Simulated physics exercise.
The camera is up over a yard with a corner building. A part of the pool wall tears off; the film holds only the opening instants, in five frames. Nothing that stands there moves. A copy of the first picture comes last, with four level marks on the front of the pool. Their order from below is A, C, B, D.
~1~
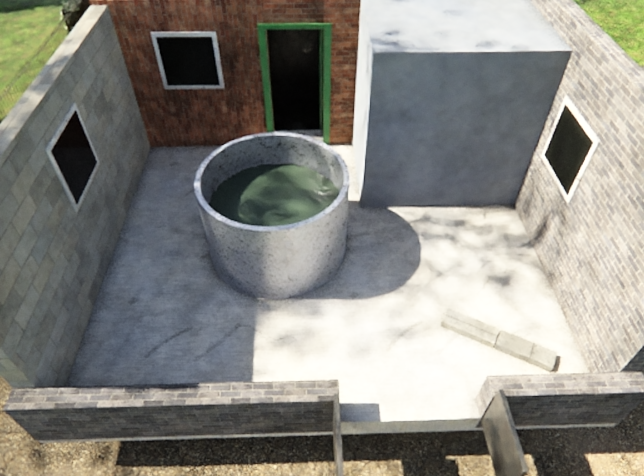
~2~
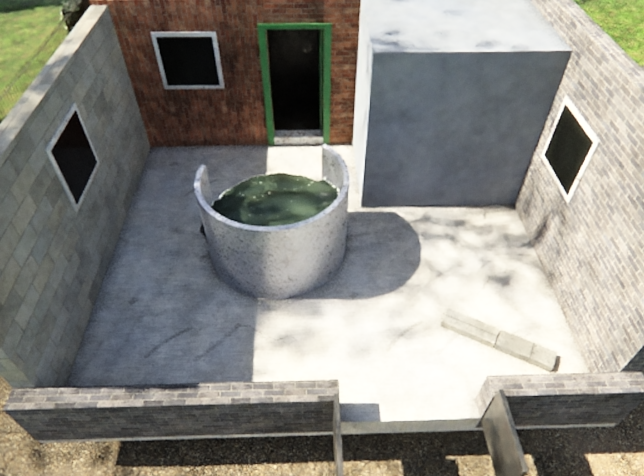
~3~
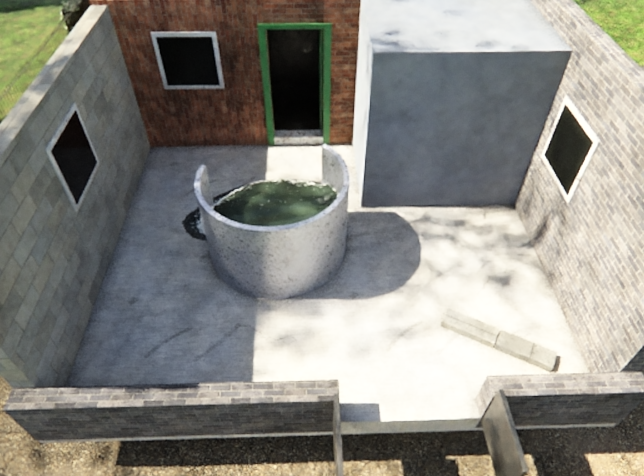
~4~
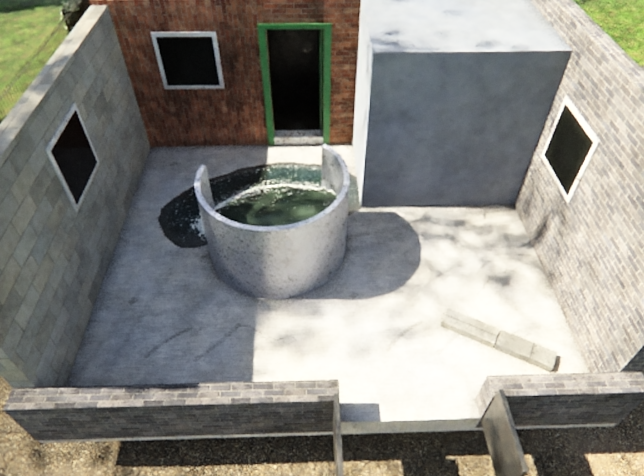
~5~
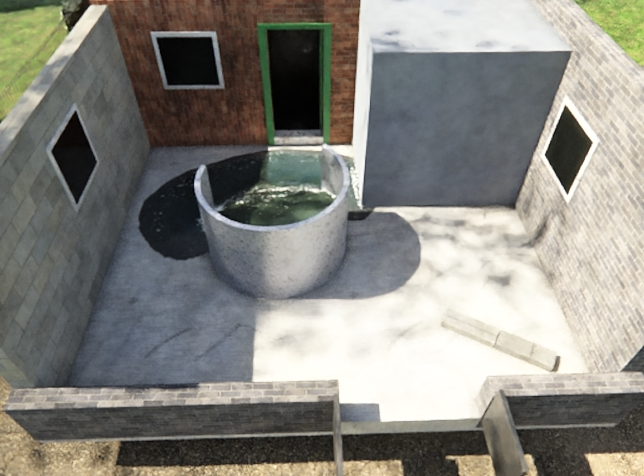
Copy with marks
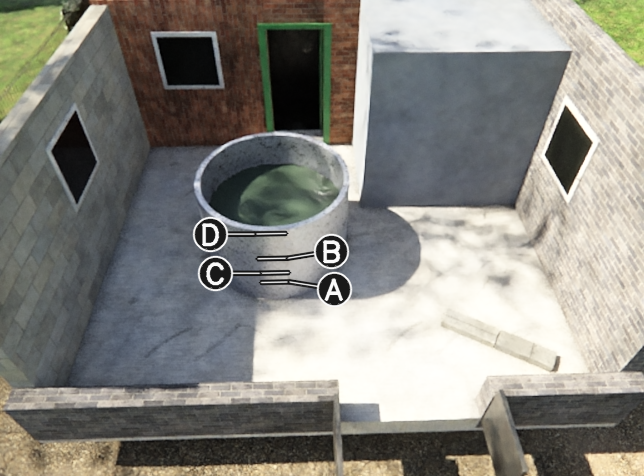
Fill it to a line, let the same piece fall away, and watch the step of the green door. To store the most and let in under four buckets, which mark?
A is the one.
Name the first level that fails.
It is C.
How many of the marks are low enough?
One.
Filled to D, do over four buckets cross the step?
Yes.
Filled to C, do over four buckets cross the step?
Yes.
On the marked copy, A at (275, 282); B at (272, 258); C at (274, 272); D at (270, 233); from the bottom up A, C, B, D.
Choosing A, a bucket or two gets in.
Choosing B, dozens of bucketfuls pour in.
Choosing C, about 8 bucketfuls get in.
Choosing D, dozens of bucketfuls pour in.
